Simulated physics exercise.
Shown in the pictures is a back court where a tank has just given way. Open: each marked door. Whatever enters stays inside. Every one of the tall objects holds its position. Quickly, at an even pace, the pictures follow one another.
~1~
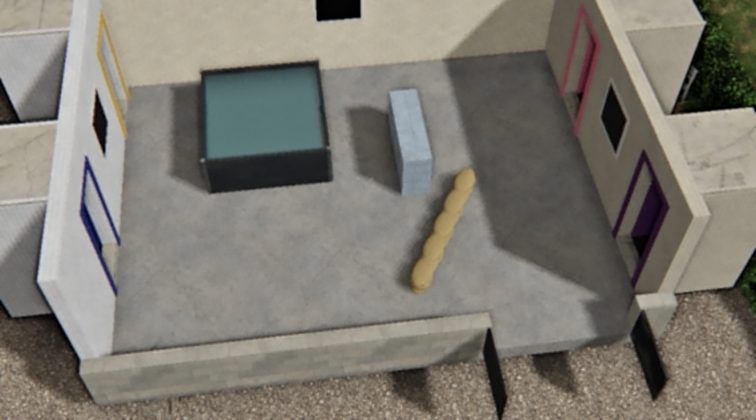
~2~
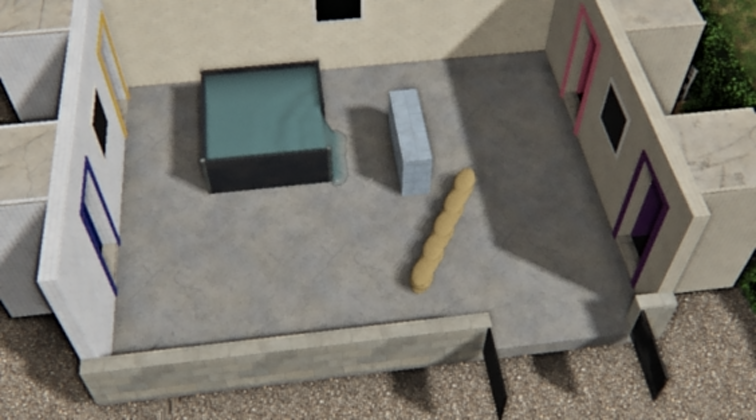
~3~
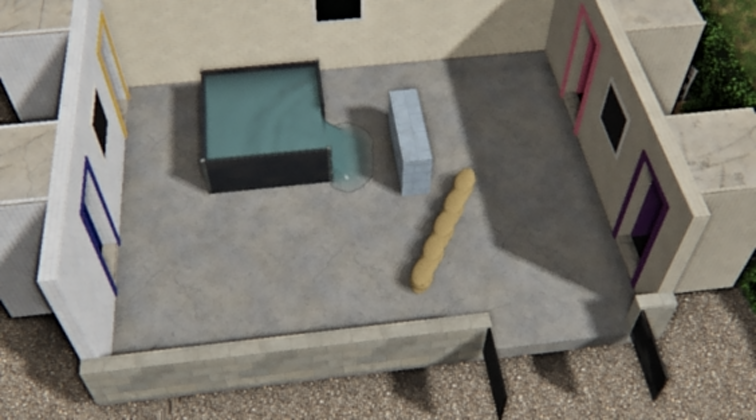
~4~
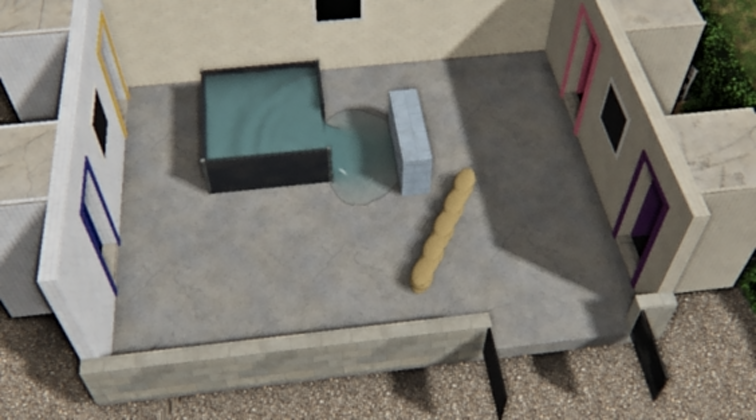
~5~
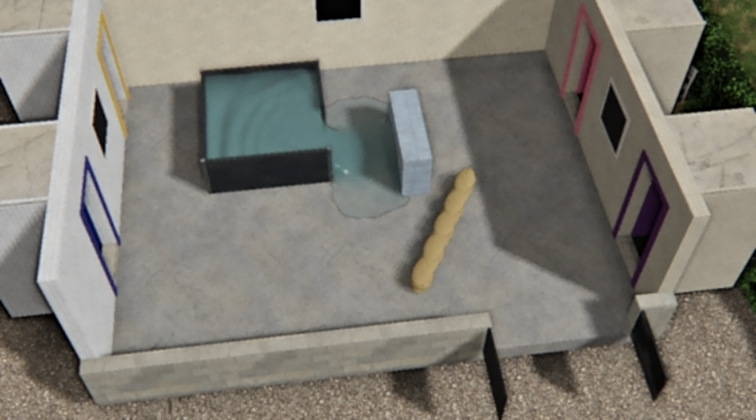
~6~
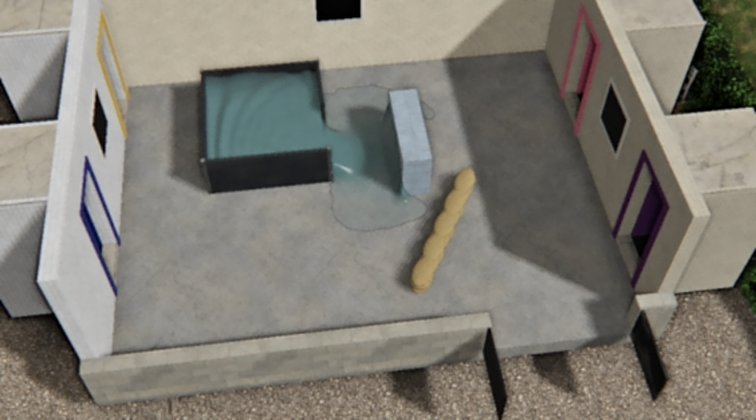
Back court with a dark tank of teal water bursting at its right side, water spreading across grey floor around a pale block.
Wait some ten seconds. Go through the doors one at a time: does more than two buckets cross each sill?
Blue door: Two buckets at most, pink door: Two buckets at most, yellow door: Over two buckets, purple door: Two buckets at most.
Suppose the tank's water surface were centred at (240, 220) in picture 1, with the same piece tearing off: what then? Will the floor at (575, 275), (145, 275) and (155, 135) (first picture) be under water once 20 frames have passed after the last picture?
First spot swamped, second bare, third bare.
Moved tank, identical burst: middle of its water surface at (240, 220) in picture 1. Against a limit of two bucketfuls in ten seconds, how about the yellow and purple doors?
Result: Yellow tops the limit; purple tops the limit.
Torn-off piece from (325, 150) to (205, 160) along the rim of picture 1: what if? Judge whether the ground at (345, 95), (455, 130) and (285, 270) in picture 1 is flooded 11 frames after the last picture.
Untouched, untouched, submerged.
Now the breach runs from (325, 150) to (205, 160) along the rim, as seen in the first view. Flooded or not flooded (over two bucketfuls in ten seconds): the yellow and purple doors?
The yellow door exceeds the limit and the purple door exceeds the limit.
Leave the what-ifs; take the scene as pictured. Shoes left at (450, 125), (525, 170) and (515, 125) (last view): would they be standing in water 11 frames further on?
In that order the points end up high and dry, high and dry and high and dry.
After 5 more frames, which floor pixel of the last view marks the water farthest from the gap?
I'd say near (481, 66).
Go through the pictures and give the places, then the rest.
In the first picture, the water tank at (263, 112) is whole and still.
In the second picture, water pours out at (325, 146) and has run to (341, 181).
In the third picture, the front is at (363, 132), out from the gap at (326, 148).
In the fourth picture, the front is at (387, 125), out from the gap at (326, 149).
In the fifth picture, water pours out at (326, 149) and has run to a hidden place.
In the sixth picture, the front is at a hidden place, out from the gap at (326, 149).
A moment on, water covers 15 % of the floor; the blue door not reached, the pink door not reached, the yellow door not reached, the purple door not reached.
Next, water covers 25 % of the floor; the blue door not reached, the pink door not reached, the yellow door not reached, the purple door not reached.
Then, water covers 50 % of the floor; the blue door not reached, the pink door wet at the sill, nothing in, the yellow door not reached, the purple door not reached.
Later, water covers 85 % of the floor; the blue door wet at the sill, nothing in, the pink door wet at the sill, nothing in, the yellow door over two buckets in, the purple door wet at the sill, nothing in.
In the end, water covers 95 % of the floor; the blue door wet at the sill, nothing in, the pink door wet at the sill, nothing in, the yellow door far over two buckets in, the purple door wet at the sill, nothing in.
